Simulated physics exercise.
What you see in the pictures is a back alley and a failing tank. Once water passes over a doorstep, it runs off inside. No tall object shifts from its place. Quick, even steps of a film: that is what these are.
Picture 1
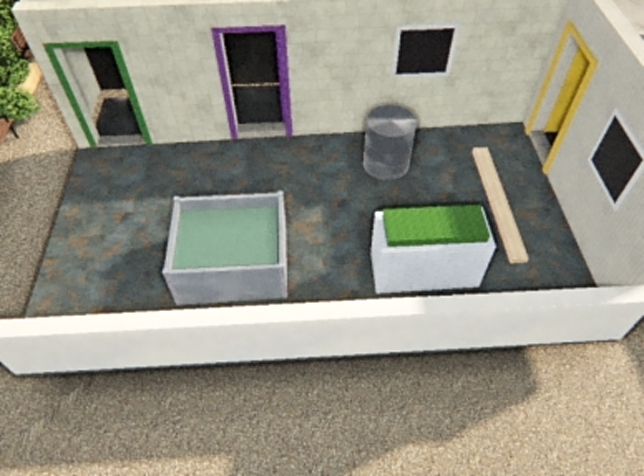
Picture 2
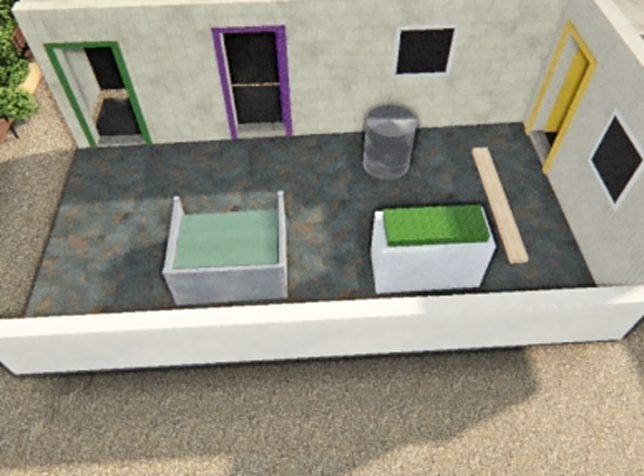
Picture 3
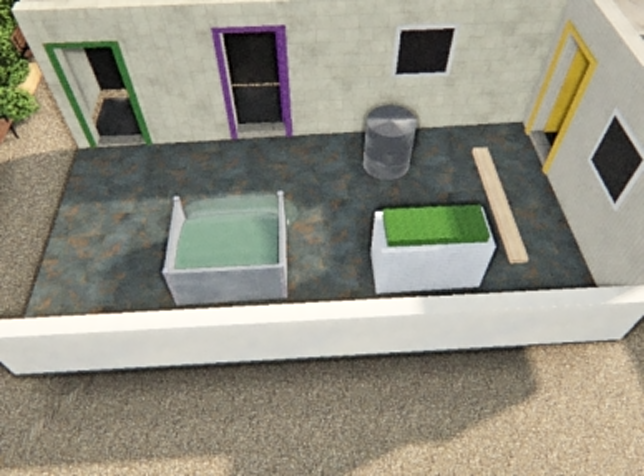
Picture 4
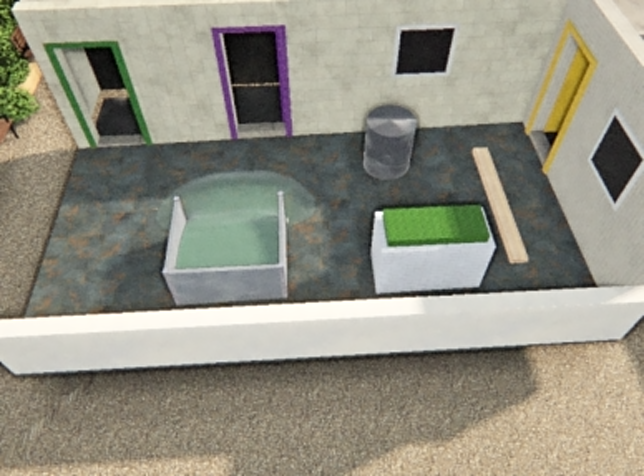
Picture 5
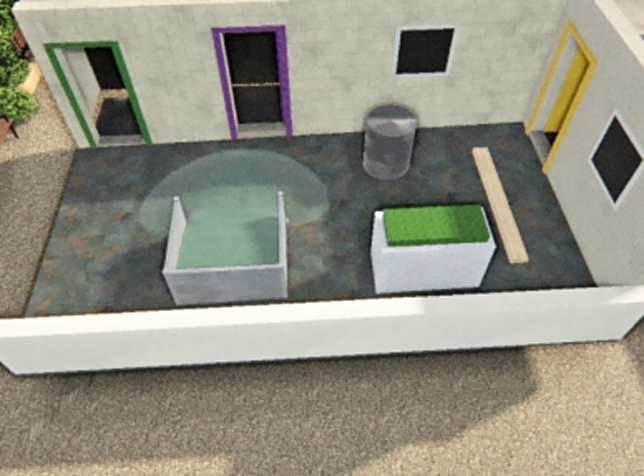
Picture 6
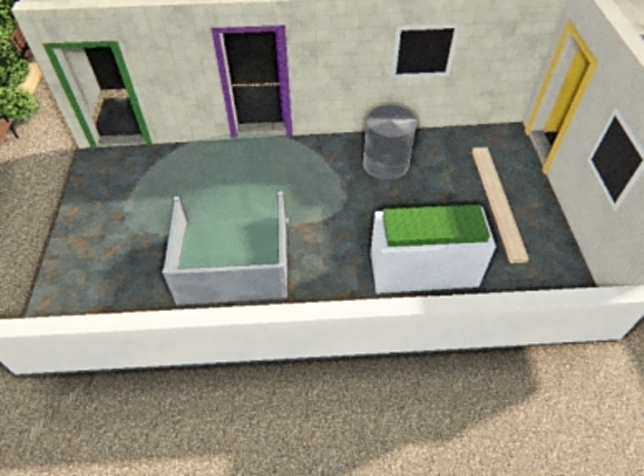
In a back alley with a dark tiled floor, an open tank of greenish water loses its far side, and the water spreads outward behind it in a widening, rounded sheet toward the wall with the purple-framed doorway.
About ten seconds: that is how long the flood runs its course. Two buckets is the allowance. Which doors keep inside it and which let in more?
Here is how it goes: The green door lets in more; the yellow door keeps inside it; the purple door lets in more.
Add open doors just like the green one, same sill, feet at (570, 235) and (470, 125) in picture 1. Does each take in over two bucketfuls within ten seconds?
Taken in sequence: Not exceeded, then not exceeded.
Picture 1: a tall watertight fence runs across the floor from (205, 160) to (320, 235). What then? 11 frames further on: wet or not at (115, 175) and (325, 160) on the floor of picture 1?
First spot submerged, second spot parched.
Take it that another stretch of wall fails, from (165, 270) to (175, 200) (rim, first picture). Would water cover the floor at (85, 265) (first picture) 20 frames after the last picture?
There: Awash.
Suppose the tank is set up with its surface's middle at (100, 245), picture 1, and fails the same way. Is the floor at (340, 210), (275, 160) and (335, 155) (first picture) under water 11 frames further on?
The three spots read left dry, swamped, swamped.
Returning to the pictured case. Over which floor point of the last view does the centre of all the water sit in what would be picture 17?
Somewhere around (238, 184) in the last view.
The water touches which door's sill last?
The door marked yellow.
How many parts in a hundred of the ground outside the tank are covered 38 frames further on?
That works out to some 60 in a hundred.
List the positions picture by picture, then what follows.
The first picture shows the open tank at (227, 234) is whole and still.
In the second picture, water pours out on the open tank's far side and has run to a hidden place.
In the third picture, the front is at a hidden place, out from the gap on the open tank's far side.
In the fourth picture, the front is at (192, 183), out from the gap on the open tank's far side.
In the fifth picture, the front is at (215, 156), out from the gap on the open tank's far side.
In the sixth picture, the front is at (197, 141), out from the gap on the open tank's far side.
A moment on, water covers 30 % of the floor; the green door under two buckets in, the yellow door not reached, the purple door over two buckets in.
Next, water covers 30 % of the floor; the green door under two buckets in, the yellow door not reached, the purple door far over two buckets in.
Then, water covers 40 % of the floor; the green door over two buckets in, the yellow door wet at the sill, nothing in, the purple door far over two buckets in.
Later, water covers 60 % of the floor; the green door over two buckets in, the yellow door wet at the sill, nothing in, the purple door far over two buckets in.
In the end, water covers 55 % of the floor; the green door over two buckets in, the yellow door wet at the sill, nothing in, the purple door far over two buckets in.
